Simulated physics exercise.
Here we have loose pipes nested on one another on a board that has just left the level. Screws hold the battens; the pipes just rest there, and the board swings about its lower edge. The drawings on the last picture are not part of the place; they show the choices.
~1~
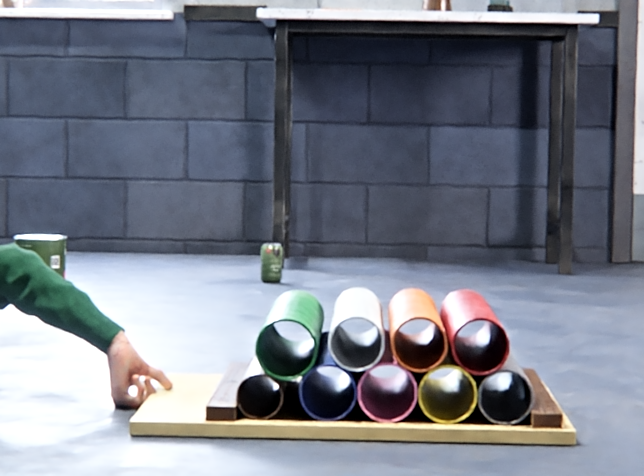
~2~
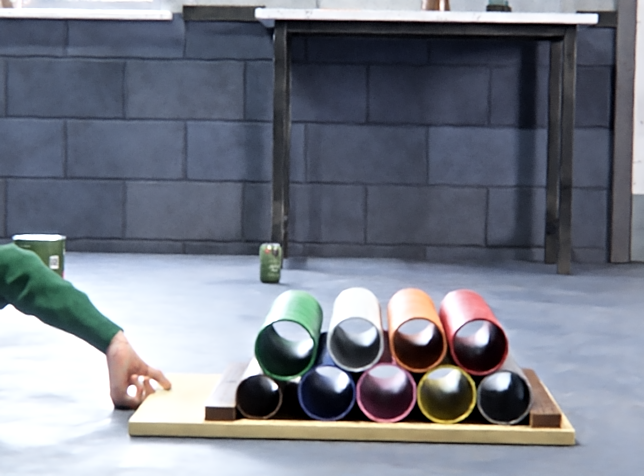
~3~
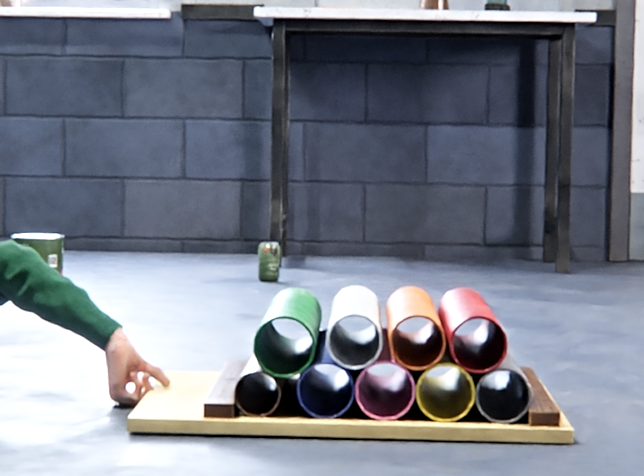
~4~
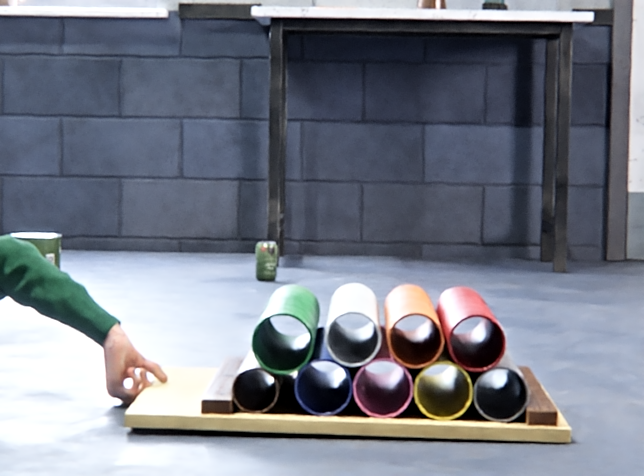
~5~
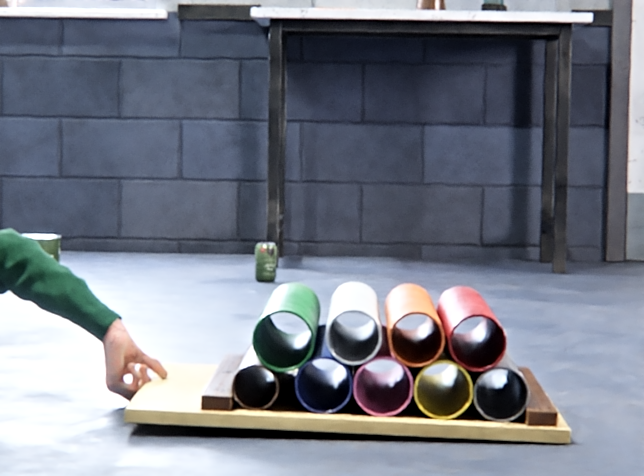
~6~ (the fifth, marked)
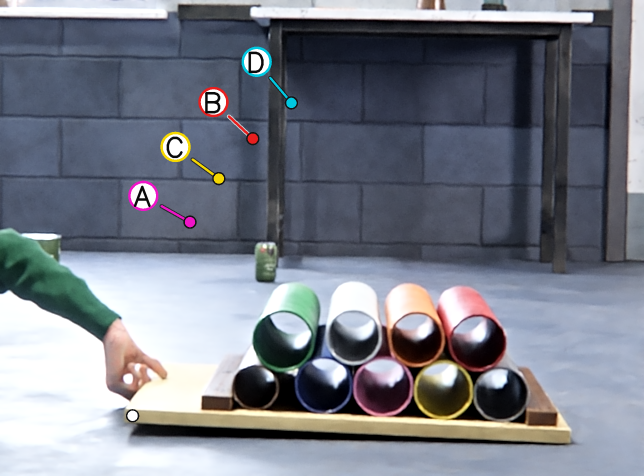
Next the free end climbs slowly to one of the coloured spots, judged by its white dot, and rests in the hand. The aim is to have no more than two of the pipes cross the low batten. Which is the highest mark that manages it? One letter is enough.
Up to A.
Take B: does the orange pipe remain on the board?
No.
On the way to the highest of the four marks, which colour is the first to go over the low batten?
First is the red one.
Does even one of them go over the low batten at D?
At D: Yes.
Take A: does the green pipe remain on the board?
The green pipe: Yes.
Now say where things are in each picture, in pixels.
In the first frame, blue pipe (328, 393); pink pipe (388, 393); yellow pipe (447, 395).
In the second frame, yellow pipe (446, 395); grey pipe (505, 397).
In the third frame, board (351, 396); brown pipe (257, 394); green pipe (284, 347); orange pipe (418, 342).
In the fourth frame, board (349, 394); brown pipe (255, 391); blue pipe (324, 387).
In the fifth frame, board (348, 392); brown pipe (255, 387); blue pipe (324, 385).
On the marked copy, A at (190, 222); B at (253, 139); C at (219, 179); D at (292, 103); the white dot at (132, 416).
Taking A. A third of the way, board at 17°.
Two thirds of the way, board at 28°.
When it is over, board at 28°, one over the low batten (red).
As for the rest, B nine over the low batten; C four over the low batten (white, red, green, orange); D nine over the low batten.
